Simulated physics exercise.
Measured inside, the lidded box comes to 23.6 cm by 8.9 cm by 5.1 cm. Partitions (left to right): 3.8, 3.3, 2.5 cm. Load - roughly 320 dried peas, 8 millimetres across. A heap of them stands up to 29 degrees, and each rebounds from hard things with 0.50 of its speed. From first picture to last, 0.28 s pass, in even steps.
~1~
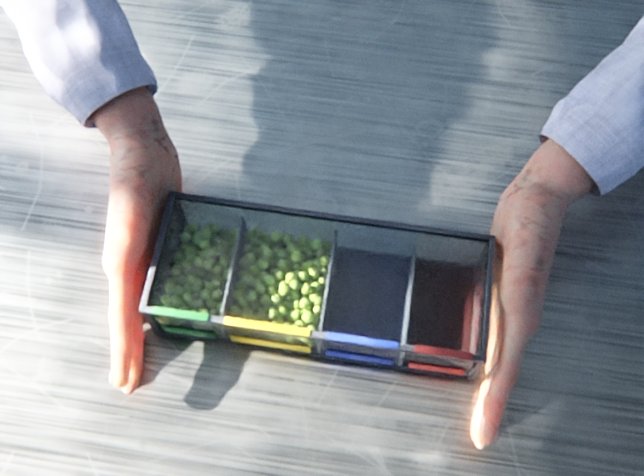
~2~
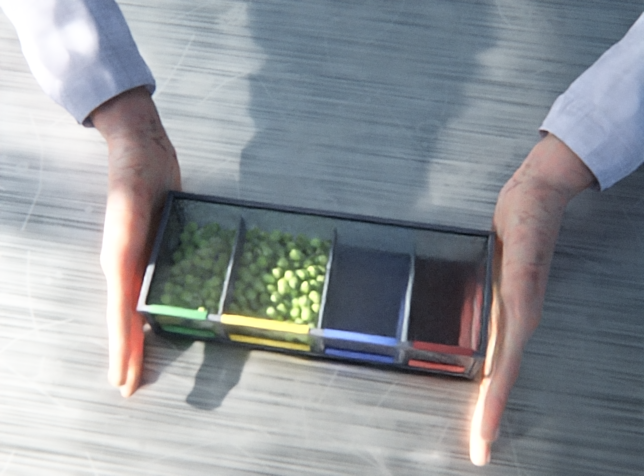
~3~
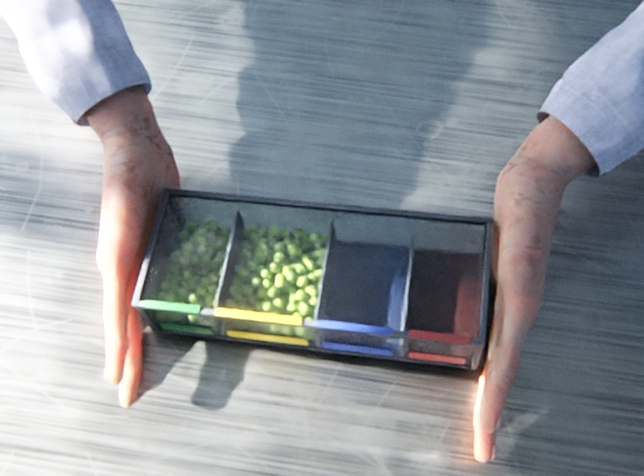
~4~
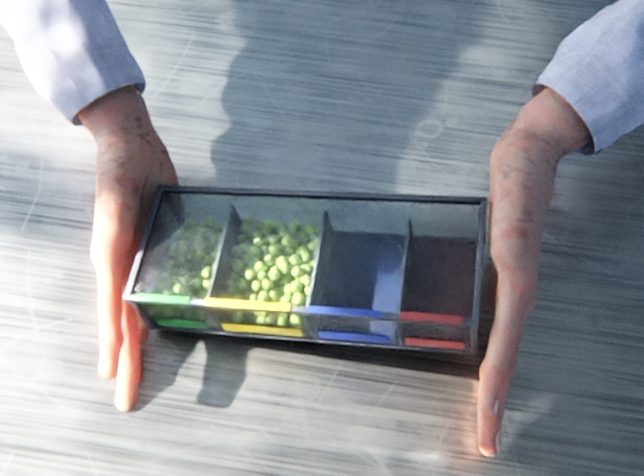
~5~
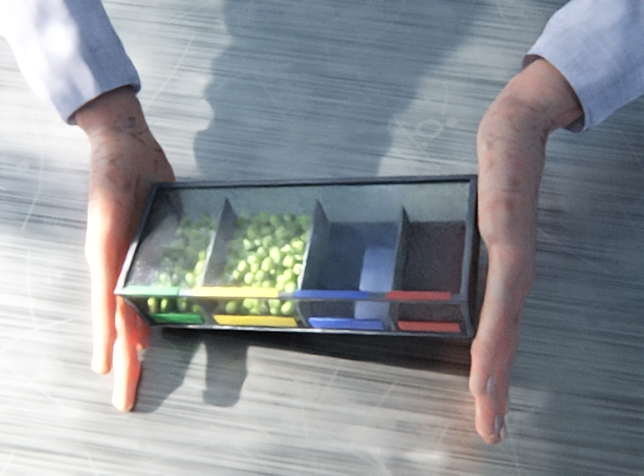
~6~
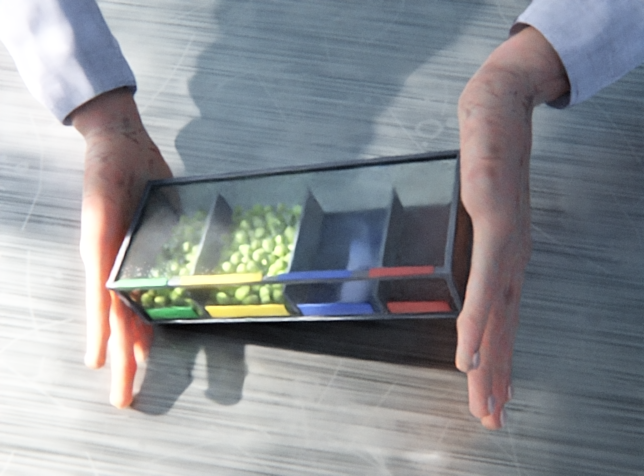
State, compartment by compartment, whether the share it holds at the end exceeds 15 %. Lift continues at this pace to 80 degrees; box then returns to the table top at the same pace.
Red: Does not exceed; blue: Does not exceed; green: Exceeds; yellow: Exceeds.
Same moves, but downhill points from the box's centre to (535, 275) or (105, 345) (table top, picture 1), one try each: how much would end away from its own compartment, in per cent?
First try: Around 25 percent; second try: Around 5 percent.
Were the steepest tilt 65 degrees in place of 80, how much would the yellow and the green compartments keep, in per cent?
Result - yellow 55 %, green 45 %.
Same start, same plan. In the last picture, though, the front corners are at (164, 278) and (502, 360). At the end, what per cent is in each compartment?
Final shares, in per cent - red: 15, blue: 5, green: 35, yellow: 45.
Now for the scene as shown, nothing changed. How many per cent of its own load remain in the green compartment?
That comes out at about 100 percent.
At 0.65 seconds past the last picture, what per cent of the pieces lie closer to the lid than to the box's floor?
Something like 30 percent of the pieces.
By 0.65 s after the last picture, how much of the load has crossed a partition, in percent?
At that time I'd say around 5 per cent.
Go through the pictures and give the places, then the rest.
In the first frame, box tilt 0 degrees, front corners at (147, 308) and (481, 357); green 45 %, yellow 55 %.
In the second frame, box tilt 1 degrees, front corners at (145, 306) and (481, 353).
In the third frame, box tilt 6 degrees, front corners at (139, 302) and (479, 341), lowest corner left back.
In the fourth frame, box tilt 12 degrees, front corners at (131, 296) and (472, 320), lowest corner left back.
In the fifth frame, box tilt 18 degrees, front corners at (123, 290) and (461, 296), lowest corner left back.
In the sixth frame, box tilt 24 degrees, front corners at (115, 284) and (445, 269), lowest corner left back; green 45 %, yellow 55 %.
Then, 0.65 s after the last picture, tilt 78 degrees; green 45 %, yellow 55 %.
Then, 1.08 s after the last picture, tilt 32 degrees; green 50 %, yellow 50 %.
Then, 1.59 s after the last picture, tilt 0 degrees; green 50 %, yellow 50 %.
In the end, red 0 %, blue 0 %, green 50 %, yellow 50 %.
